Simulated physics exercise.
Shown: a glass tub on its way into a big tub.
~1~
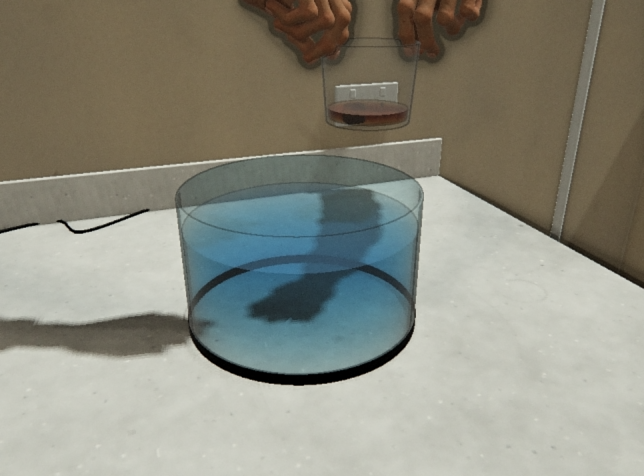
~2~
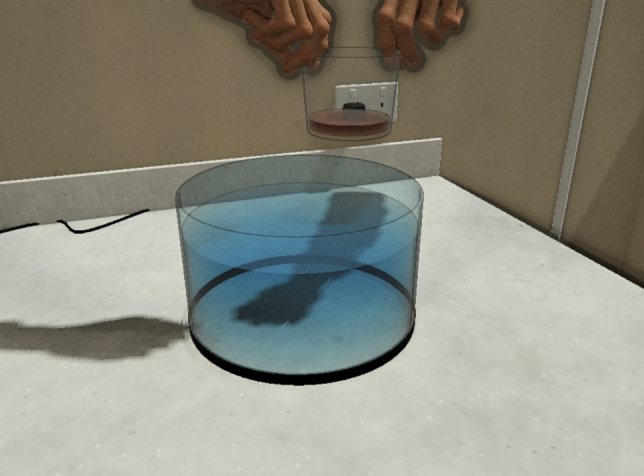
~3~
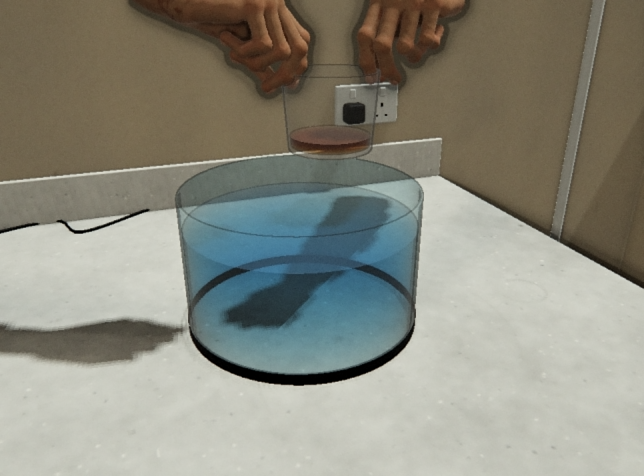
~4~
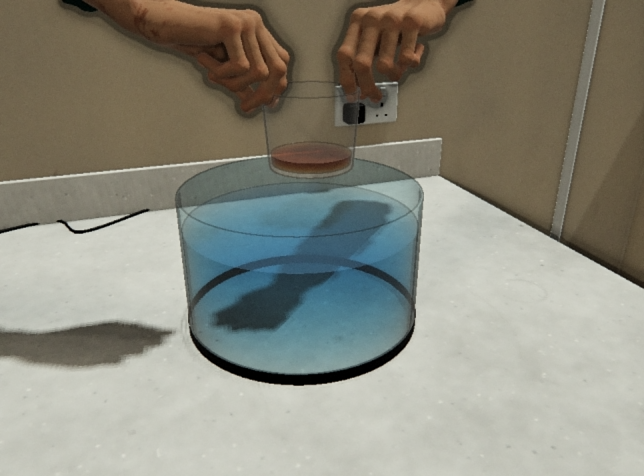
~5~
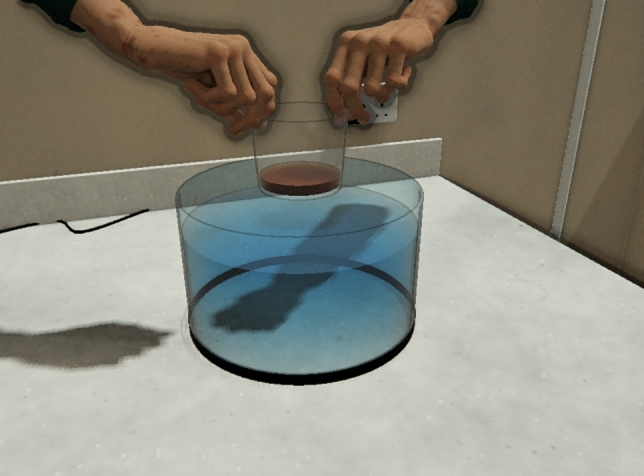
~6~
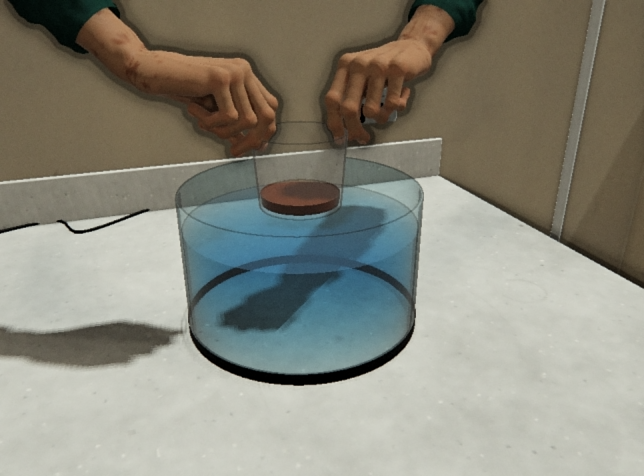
On a pale countertop against a beige wall, two hands hold a small glass tub with a little reddish contents above a big tub of blue liquid, moving it left and steadily lowering it inside the rim, just over the surface.
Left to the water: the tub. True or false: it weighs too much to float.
False.
Soon after, the tub dips into the water.
Later, it bobs and steadies.
In the end, the tub floats with about half of its side showing.
